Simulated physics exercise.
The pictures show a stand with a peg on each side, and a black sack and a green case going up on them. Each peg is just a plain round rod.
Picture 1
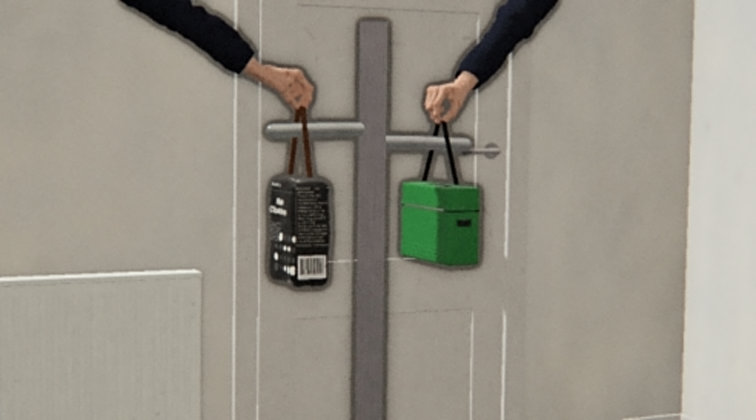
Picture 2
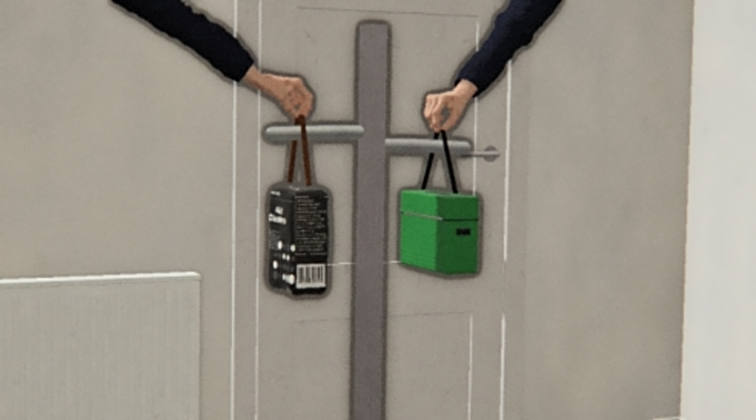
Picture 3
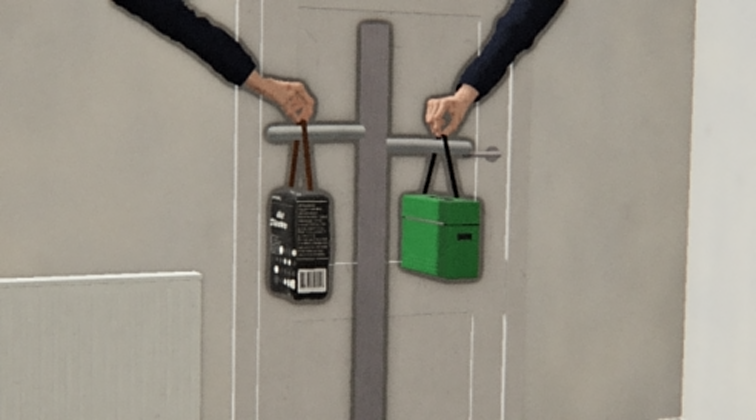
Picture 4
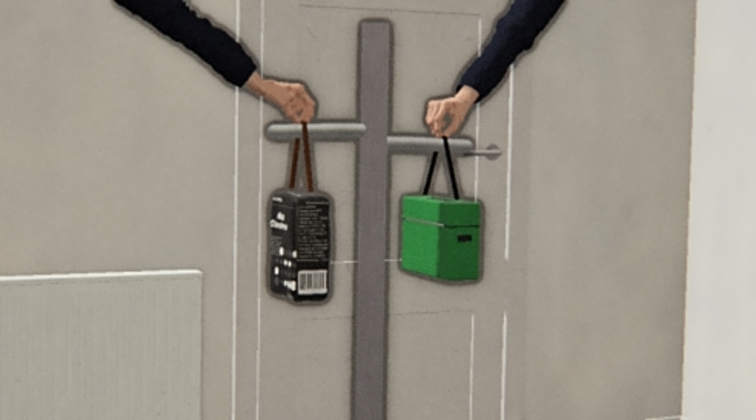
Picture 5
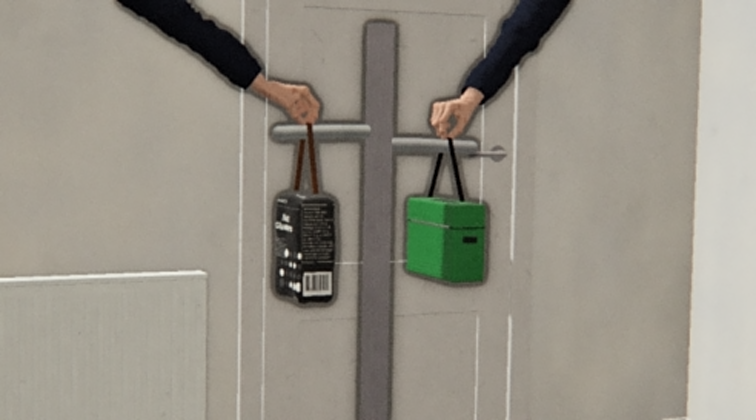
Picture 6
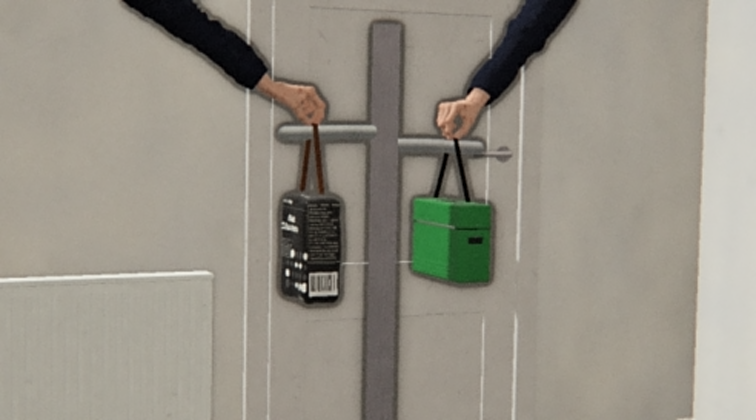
Two hands lower a black sack and a green case slightly beside a stand's pegs.
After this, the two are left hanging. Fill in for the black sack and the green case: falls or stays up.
The black sack stays up; the green case stays up.
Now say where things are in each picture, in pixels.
The first picture shows black sack (300, 231); green case (439, 223); left peg tip (273, 131); right peg tip (465, 145).
The second picture shows black sack (299, 239); green case (438, 231).
The third picture shows black sack (300, 244); green case (439, 236).
The fourth picture shows black sack (300, 246); green case (440, 237).
The fifth picture shows black sack (305, 247); green case (445, 239).
The sixth picture shows black sack (311, 248); green case (451, 239); left peg tip (285, 133), about level; right peg tip (477, 148), about level.
Then, 0.30 s past the final frame, black sack on its peg near (311, 249); green case on its peg near (451, 240).
Then, 0.70 s past the final frame, black sack on its peg near (311, 249); green case on its peg near (453, 241).
When it is over, black sack on its peg near (311, 249); green case on its peg near (453, 241). The black sack stays hanging and the green case holds on.
